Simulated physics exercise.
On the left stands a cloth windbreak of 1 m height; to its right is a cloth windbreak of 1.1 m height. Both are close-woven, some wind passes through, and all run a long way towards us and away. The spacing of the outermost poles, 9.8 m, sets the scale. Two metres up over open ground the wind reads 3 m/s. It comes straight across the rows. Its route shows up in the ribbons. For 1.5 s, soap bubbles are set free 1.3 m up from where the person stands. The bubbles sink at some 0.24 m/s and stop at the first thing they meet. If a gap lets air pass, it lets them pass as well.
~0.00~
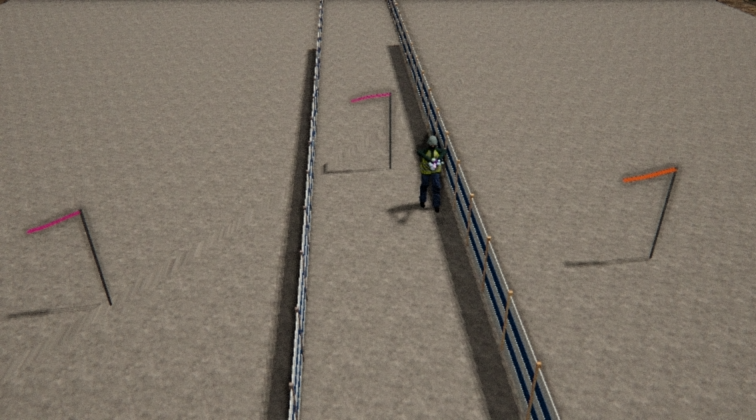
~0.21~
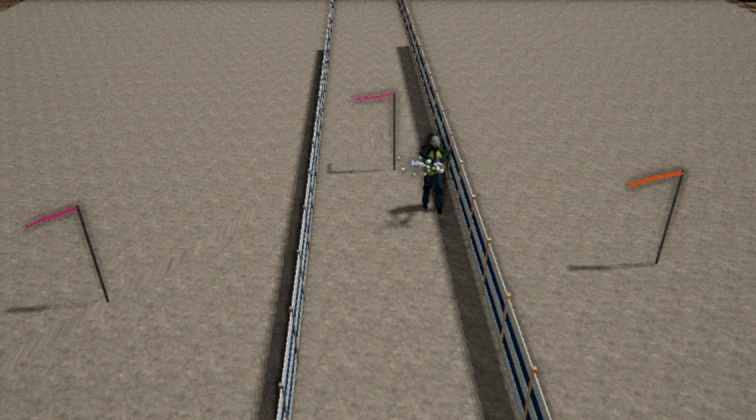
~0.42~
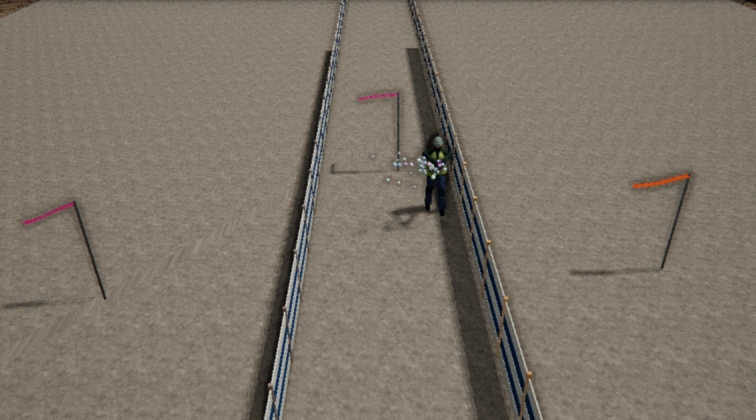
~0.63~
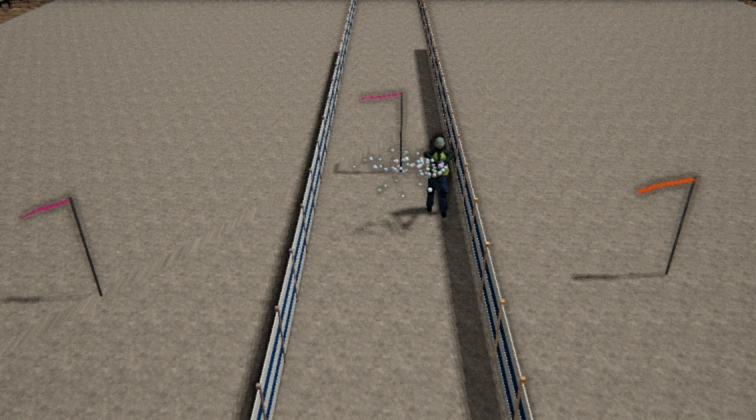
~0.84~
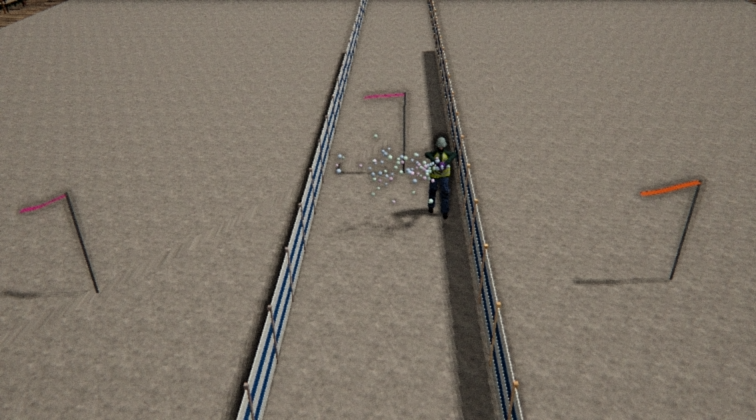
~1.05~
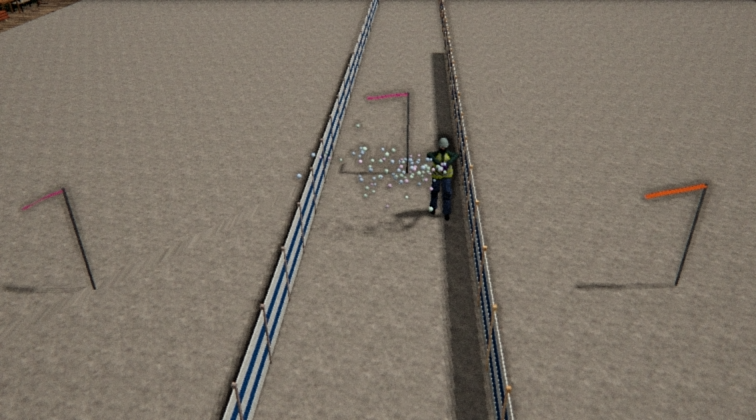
Soap bubbles stream leftward from beside a standing person between two long cloth windbreaks.
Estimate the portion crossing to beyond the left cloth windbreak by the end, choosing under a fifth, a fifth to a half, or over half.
A majority of them.
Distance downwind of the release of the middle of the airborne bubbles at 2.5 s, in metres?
That distance is some 2.5 m.
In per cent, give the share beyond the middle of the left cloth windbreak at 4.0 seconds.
Close to 75 %.
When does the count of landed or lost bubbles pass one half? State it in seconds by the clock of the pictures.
8.0 s.
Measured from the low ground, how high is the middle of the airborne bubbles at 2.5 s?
1.2 m.
After 2.5 s, 100 % is in the air or yet to come; 43 % is beyond the left cloth windbreak; the middle of what still flies is 1.2 m above the low ground, near (319, 174).
After 4.0 s, 95 % is in the air or yet to come; 73 % is beyond the left cloth windbreak; the middle of what still flies is 1.0 m above the low ground, near (221, 182).
After 8.0 s, 51 % is in the air or yet to come; 83 % is beyond the left cloth windbreak.
After 20.0 s, 2 % is in the air or yet to come; 84 % is beyond the left cloth windbreak.
After 45.0 s, 0 % is in the air or yet to come; 84 % is beyond the left cloth windbreak.
